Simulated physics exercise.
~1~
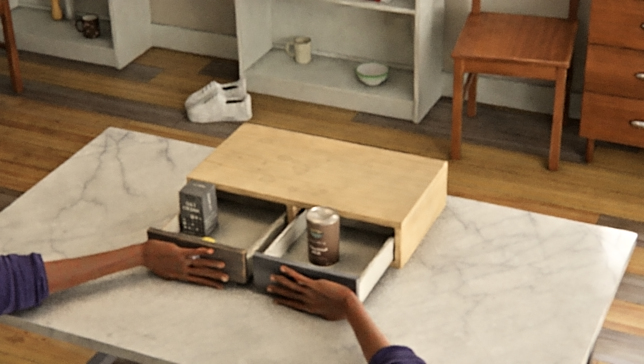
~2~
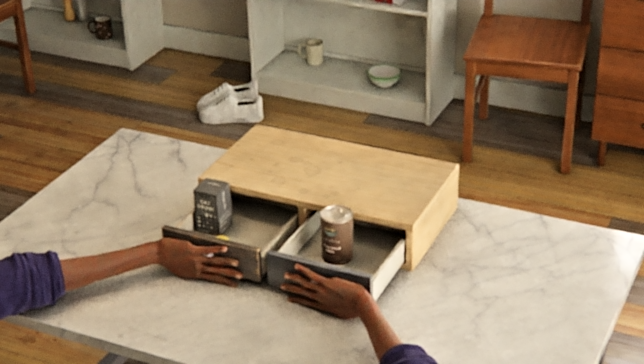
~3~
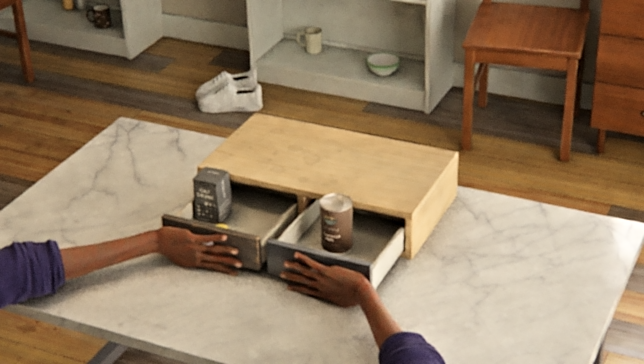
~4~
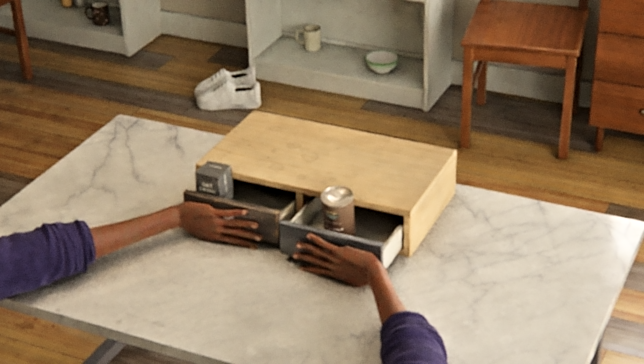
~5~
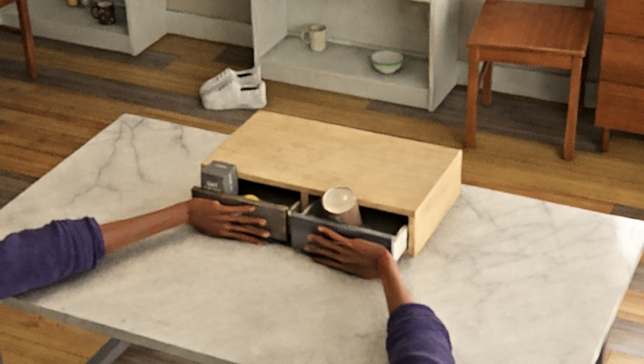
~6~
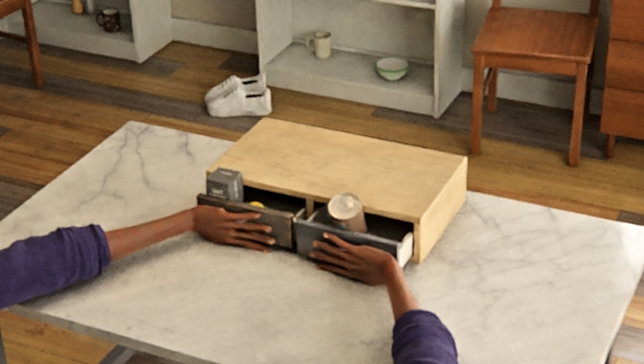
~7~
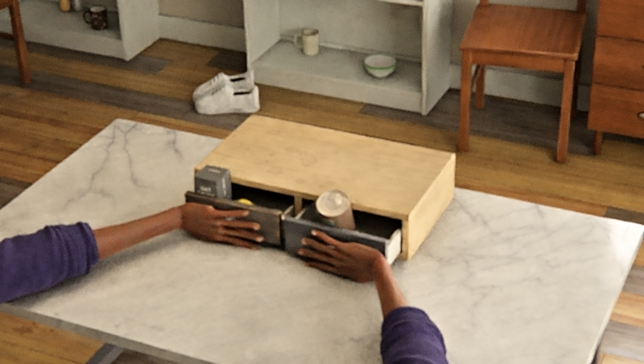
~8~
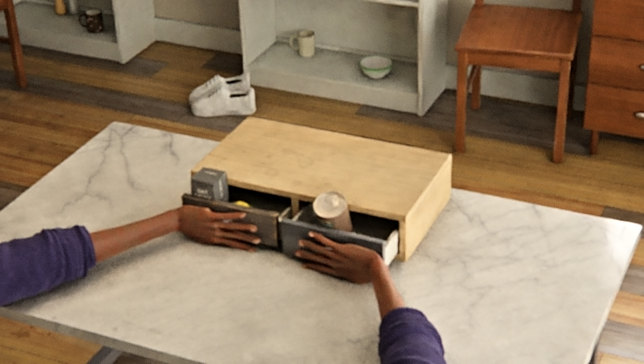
Two open, dark-fronted drawers in a pale wooden chest hold a grey carton on the left and a brown tin on the right, with a hand on each front. The chest sits on a white marble table, seen from above in a room with shelves, white shoes and a reddish wooden chair. Both hands push the drawers inwards together, carrying the carton and tin toward the chest. The tin tips and leans, while the carton stays upright and a bit of yellow shows behind it. Both drawers stop partway and remain ajar, the hands still against them.
